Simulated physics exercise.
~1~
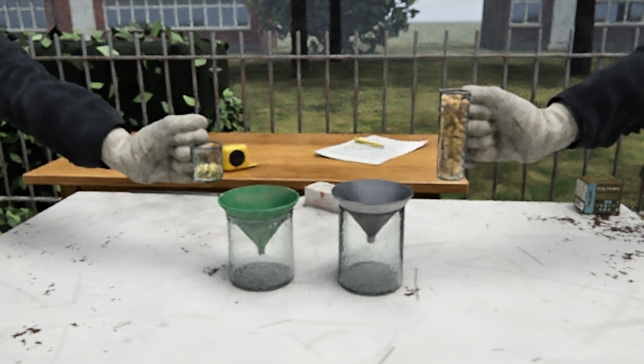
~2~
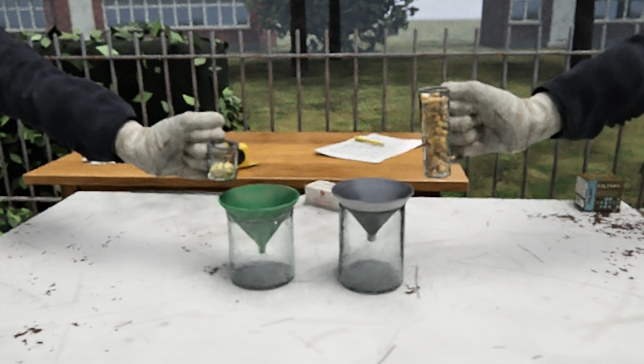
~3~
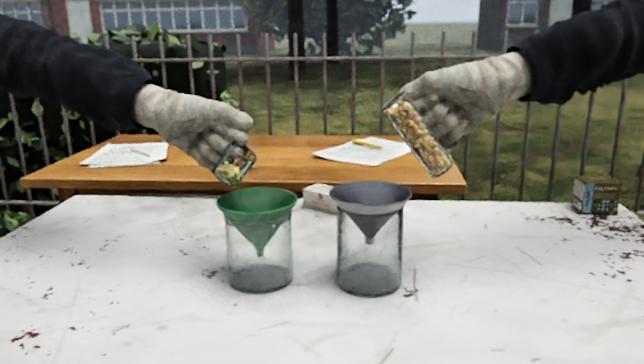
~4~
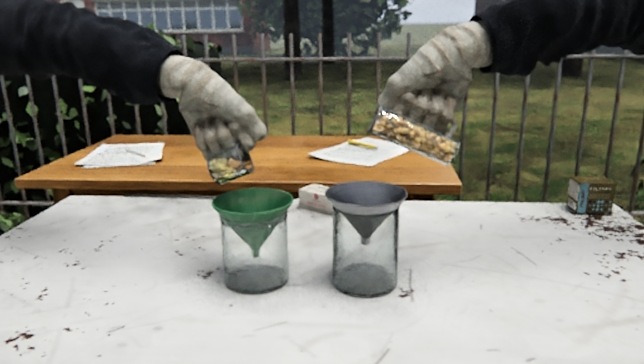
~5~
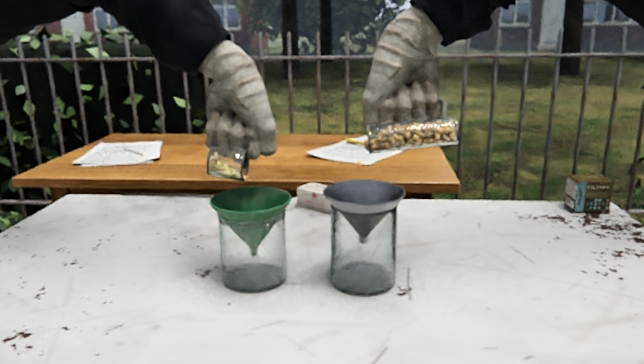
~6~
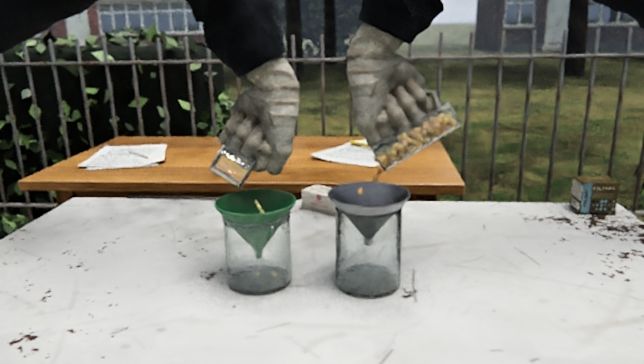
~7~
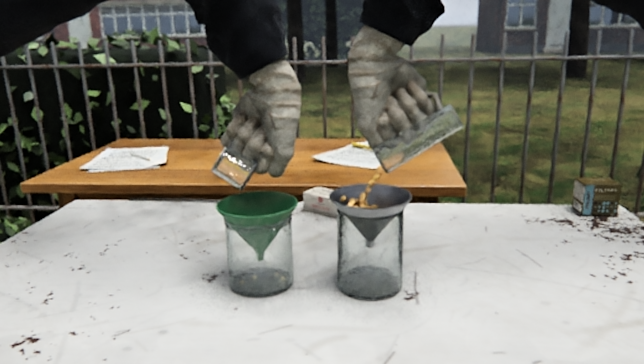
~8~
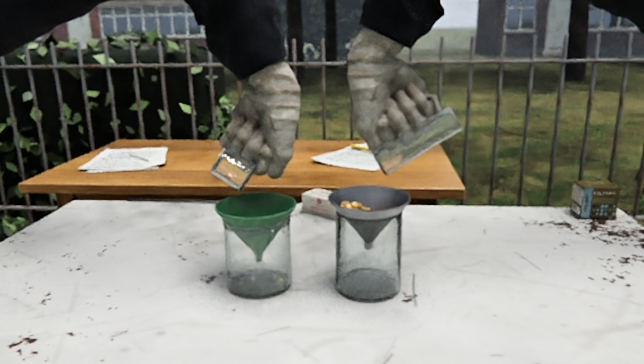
On a pale outdoor table before a metal fence, two glass jars stand side by side, a green funnel in the left one and a grey funnel in the right. Two gloved hands hold a small clear cup on the left and a taller one on the right, both containing yellowish pieces. The hands move inward, tipping the cups onto their sides above the funnels. They then turn them further, and pieces drop into both funnels. The taller cup empties into the grey funnel, where a golden heap stays lodged, while the jars below look nearly empty.
